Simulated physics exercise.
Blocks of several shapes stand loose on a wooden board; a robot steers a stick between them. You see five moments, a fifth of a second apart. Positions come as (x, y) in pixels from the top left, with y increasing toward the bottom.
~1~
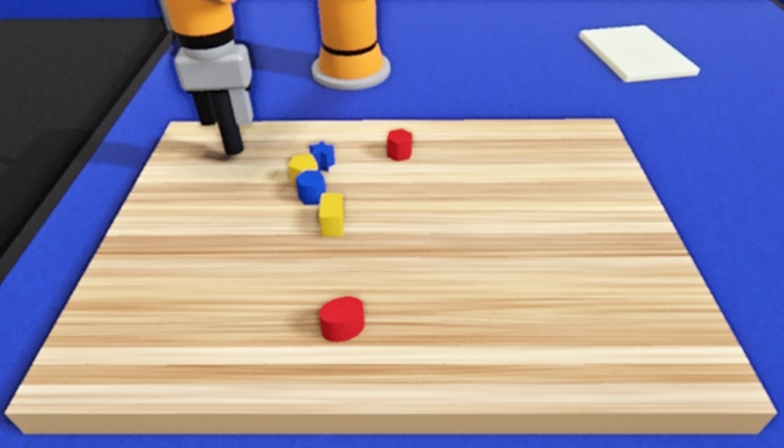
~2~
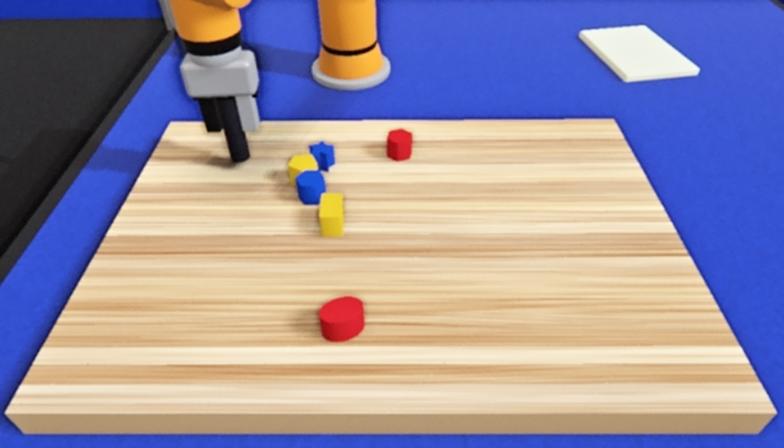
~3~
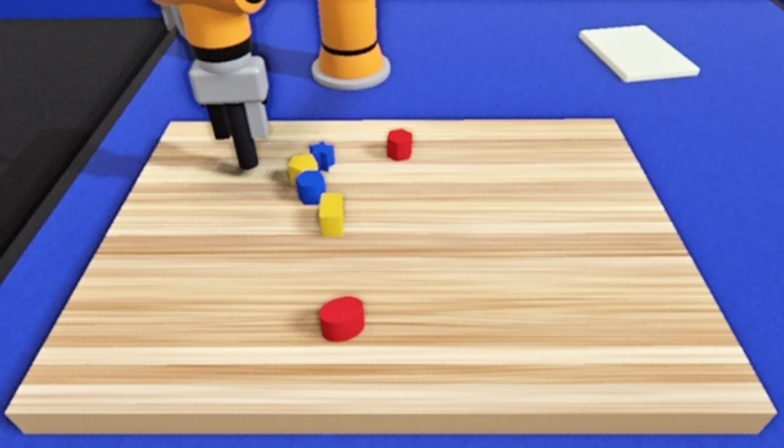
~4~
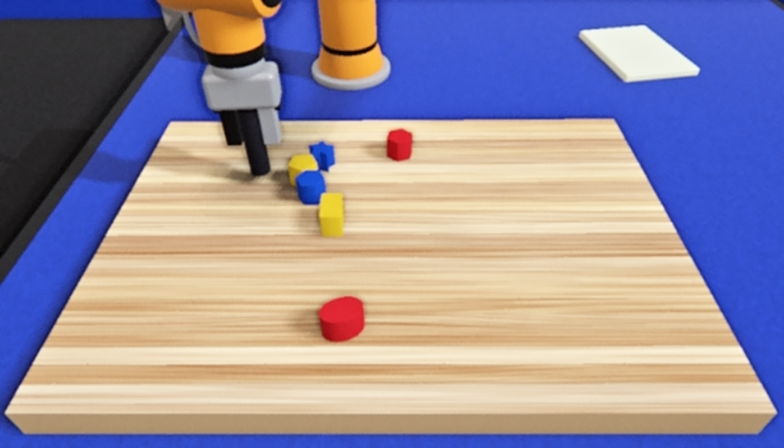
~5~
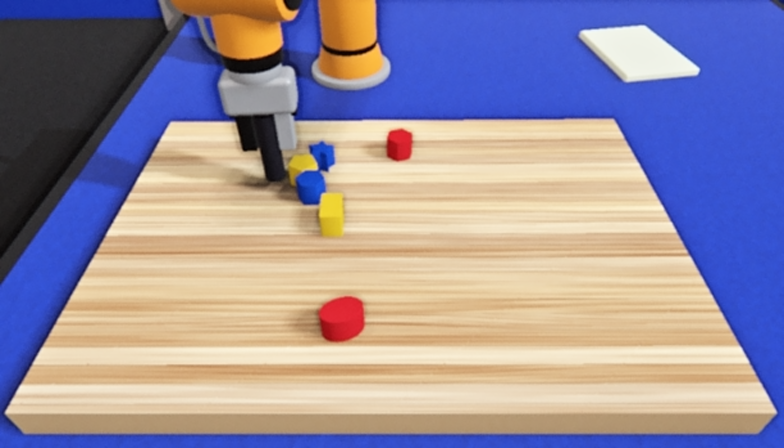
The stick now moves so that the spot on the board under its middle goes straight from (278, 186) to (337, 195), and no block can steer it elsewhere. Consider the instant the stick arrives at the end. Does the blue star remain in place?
My answer is yes.
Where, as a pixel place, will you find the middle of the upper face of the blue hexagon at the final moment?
I predict (341, 191).
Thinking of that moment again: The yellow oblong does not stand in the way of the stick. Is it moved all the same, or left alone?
By the last moment, the yellow oblong will have left its place.
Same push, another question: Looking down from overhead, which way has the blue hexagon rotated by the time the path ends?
It goes clockwise.
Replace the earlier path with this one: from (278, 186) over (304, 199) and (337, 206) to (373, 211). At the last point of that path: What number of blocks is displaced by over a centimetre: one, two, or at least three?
It should be one, as far as I can tell.
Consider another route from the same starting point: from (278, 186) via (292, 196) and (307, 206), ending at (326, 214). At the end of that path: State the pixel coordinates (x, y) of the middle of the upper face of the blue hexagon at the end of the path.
The centre of its top face lies at (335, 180).
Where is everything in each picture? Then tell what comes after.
The first picture shows stick's lower end at (235, 150); yellow five-sided block at (302, 162); blue hexagon at (310, 178); blue star at (321, 147); yellow oblong at (331, 205).
The second picture shows stick at (241, 157); blocks still.
The third picture shows stick at (249, 164); blocks still.
The fourth picture shows stick at (261, 171); blocks still.
The fifth picture shows stick at (276, 176); yellow five-sided block at (302, 162); blue hexagon at (310, 178); blue star at (321, 147); yellow oblong at (331, 205).
The first path, step by step. Halfway along, stick at (306, 180); yellow five-sided block at (321, 159), turned 45° anticlockwise; blue hexagon at (320, 181), turned 20° clockwise.
At the end, stick at (335, 185); yellow five-sided block at (328, 160), turned 80° anticlockwise; blue hexagon at (341, 191), turned 65° clockwise; blue star still; yellow oblong at (334, 211).
